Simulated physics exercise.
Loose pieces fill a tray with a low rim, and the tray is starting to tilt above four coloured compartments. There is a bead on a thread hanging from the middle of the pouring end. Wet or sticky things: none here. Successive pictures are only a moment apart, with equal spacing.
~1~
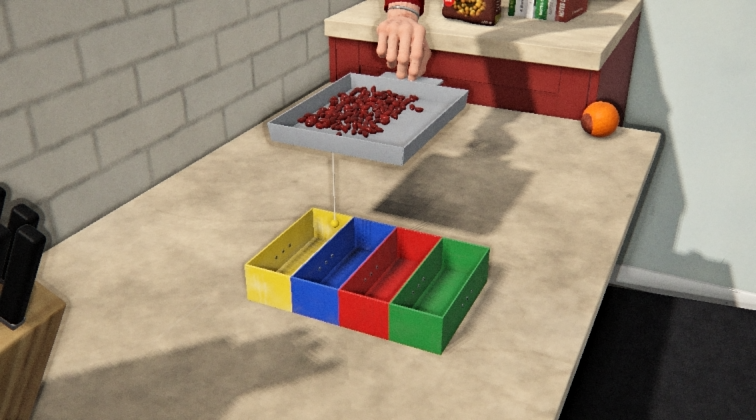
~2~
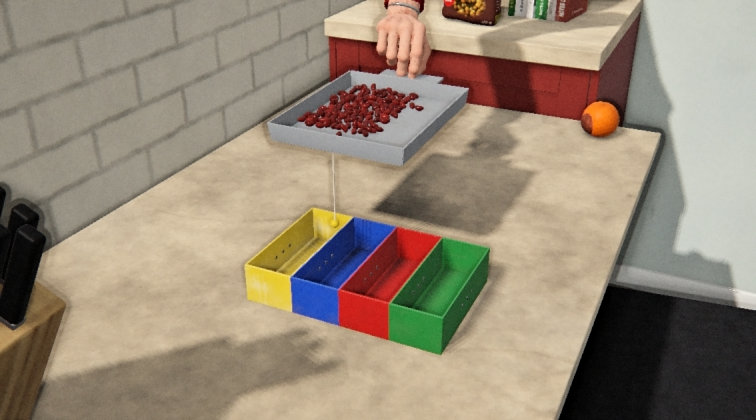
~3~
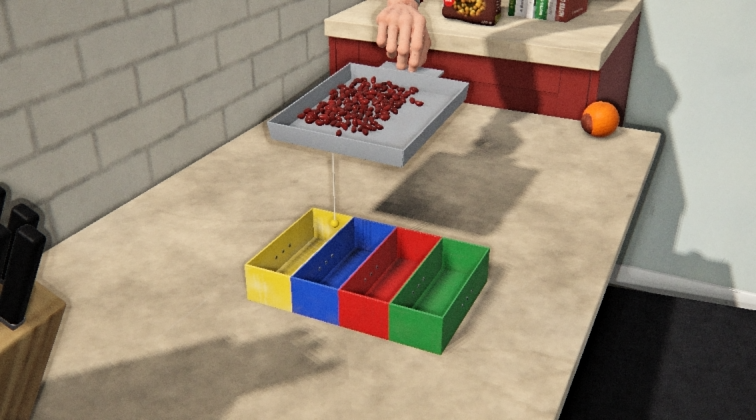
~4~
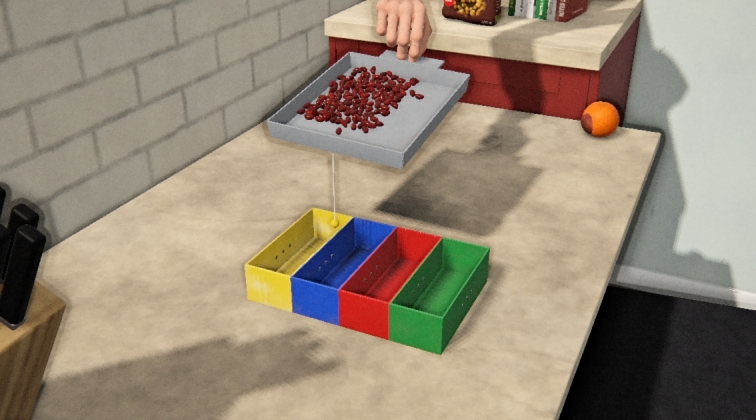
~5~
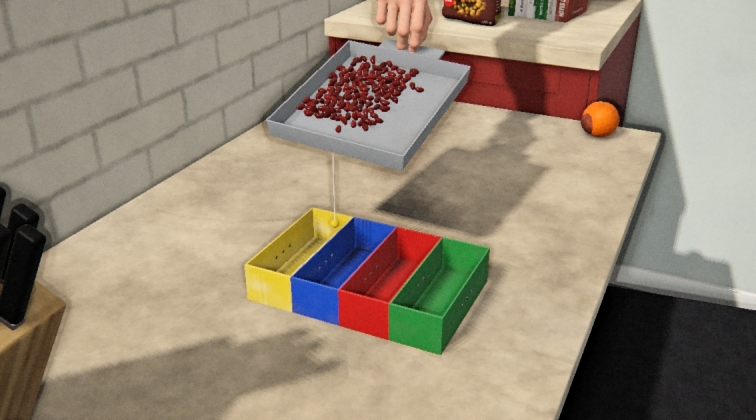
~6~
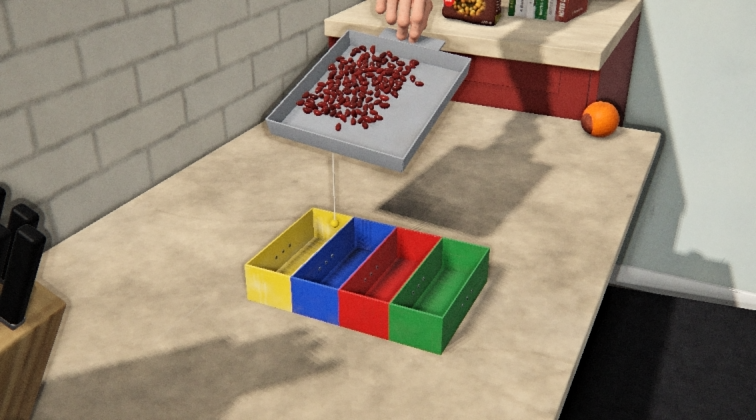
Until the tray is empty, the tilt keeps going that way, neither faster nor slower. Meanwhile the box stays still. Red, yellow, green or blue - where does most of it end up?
Most of it ends up in red.
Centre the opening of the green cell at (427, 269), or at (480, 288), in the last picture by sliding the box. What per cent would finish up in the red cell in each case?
About 70 per cent, then about 0 per cent.
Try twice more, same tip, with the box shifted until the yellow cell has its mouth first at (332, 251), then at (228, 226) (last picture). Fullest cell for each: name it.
The first time it is the blue cell; the second time it is the green cell.
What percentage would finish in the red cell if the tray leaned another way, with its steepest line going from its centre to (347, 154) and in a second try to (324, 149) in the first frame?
You'd get 20 per cent the first time and 0 per cent the second time.
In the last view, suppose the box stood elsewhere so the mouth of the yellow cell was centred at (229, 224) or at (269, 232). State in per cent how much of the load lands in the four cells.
About 60 per cent, then about 100 per cent.
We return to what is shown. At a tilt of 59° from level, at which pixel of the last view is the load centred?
The middle of the pieces shows up near (360, 136).
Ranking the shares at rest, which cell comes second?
Place 2: The cell in blue.
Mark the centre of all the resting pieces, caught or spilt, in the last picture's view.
The centre comes to rest close to (371, 292).
Just after the last frame, tray tipped steeply; almost all on the tray; just a few falling or outside the box.
A moment on, tray tipped right over; the larger part on the tray; roughly a quarter in the red cell; about a tenth in the blue cell; just a few in the yellow cell; just a few in the green cell; just a few falling or outside the box.
Further on, tray tipped past a quarter turn; roughly half in the red cell; roughly a third in the blue cell; about a tenth in the yellow cell; just a few in the green cell.
When it is over, tray tipped past a quarter turn; roughly half in the red cell; roughly a third in the blue cell; about a tenth in the yellow cell; just a few in the green cell.
